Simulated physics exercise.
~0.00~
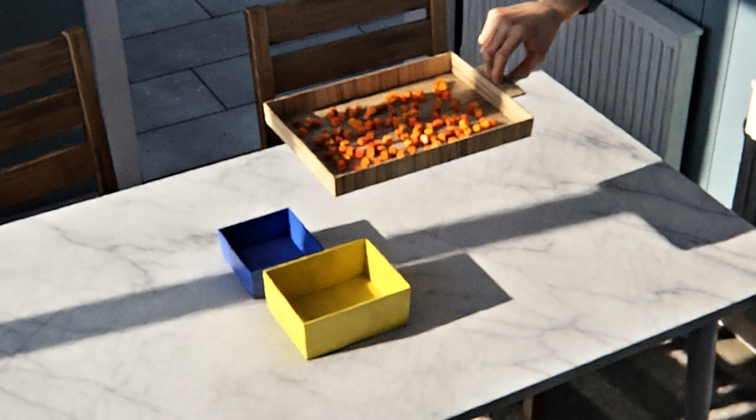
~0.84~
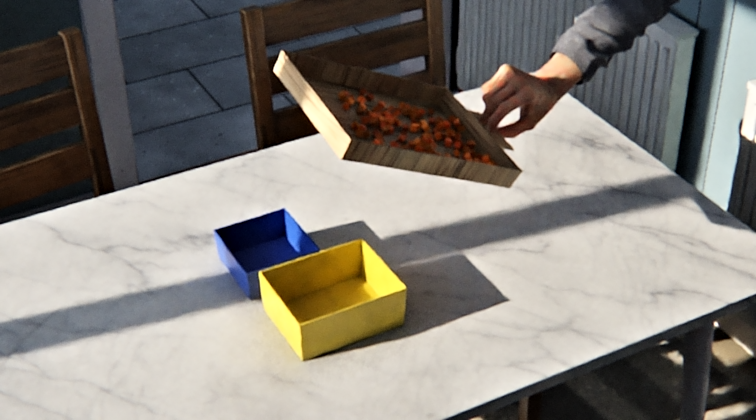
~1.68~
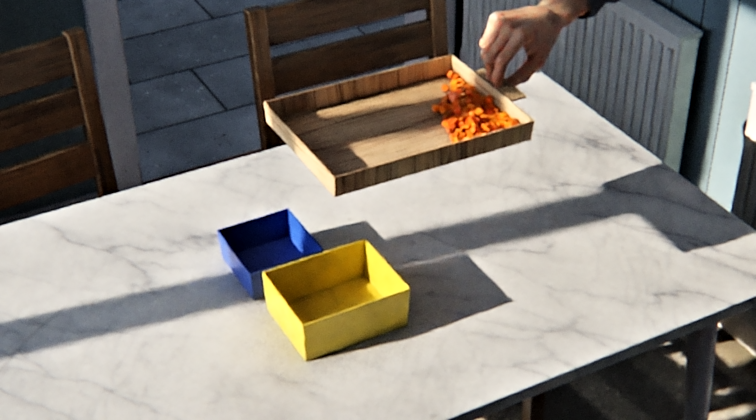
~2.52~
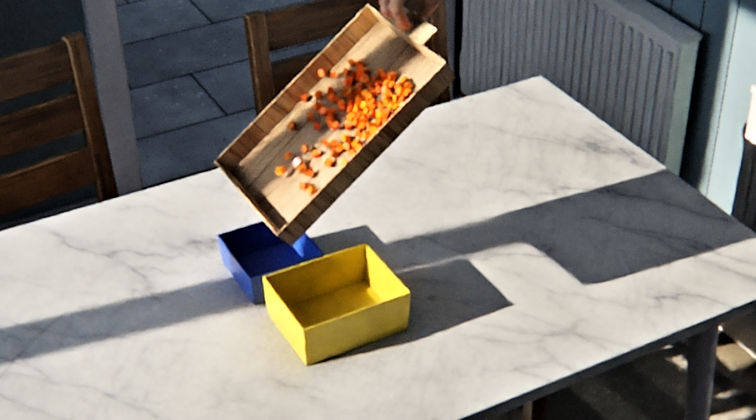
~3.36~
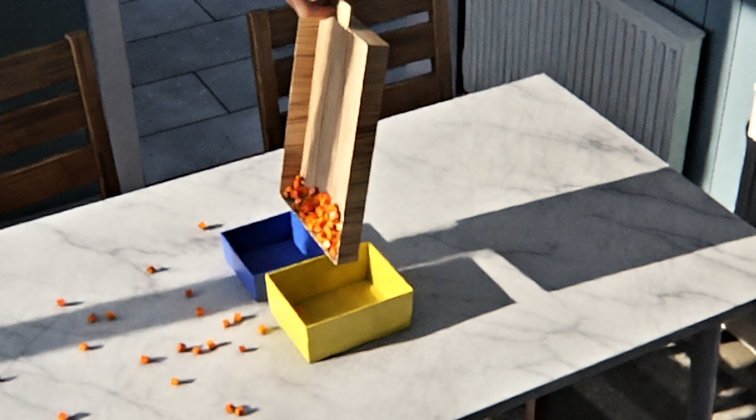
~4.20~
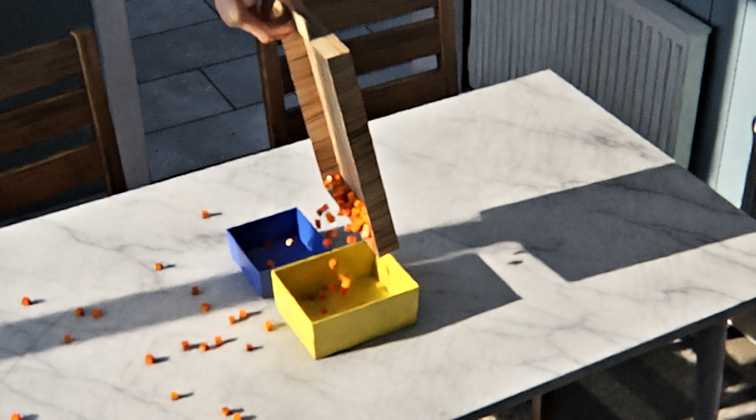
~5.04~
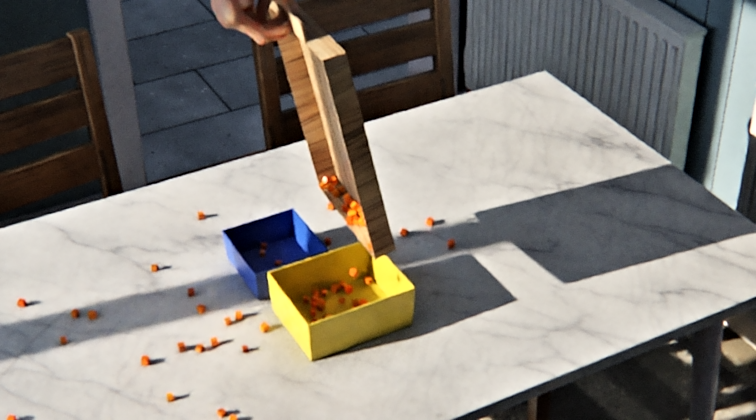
The video shows a hand tilting a wooden tray of carrot cubes one way and then back, before moving it left and tipping it steeply over a blue tin and a yellow tin; cubes scatter across the marble table, some land in both tins, and some remain in the tray.
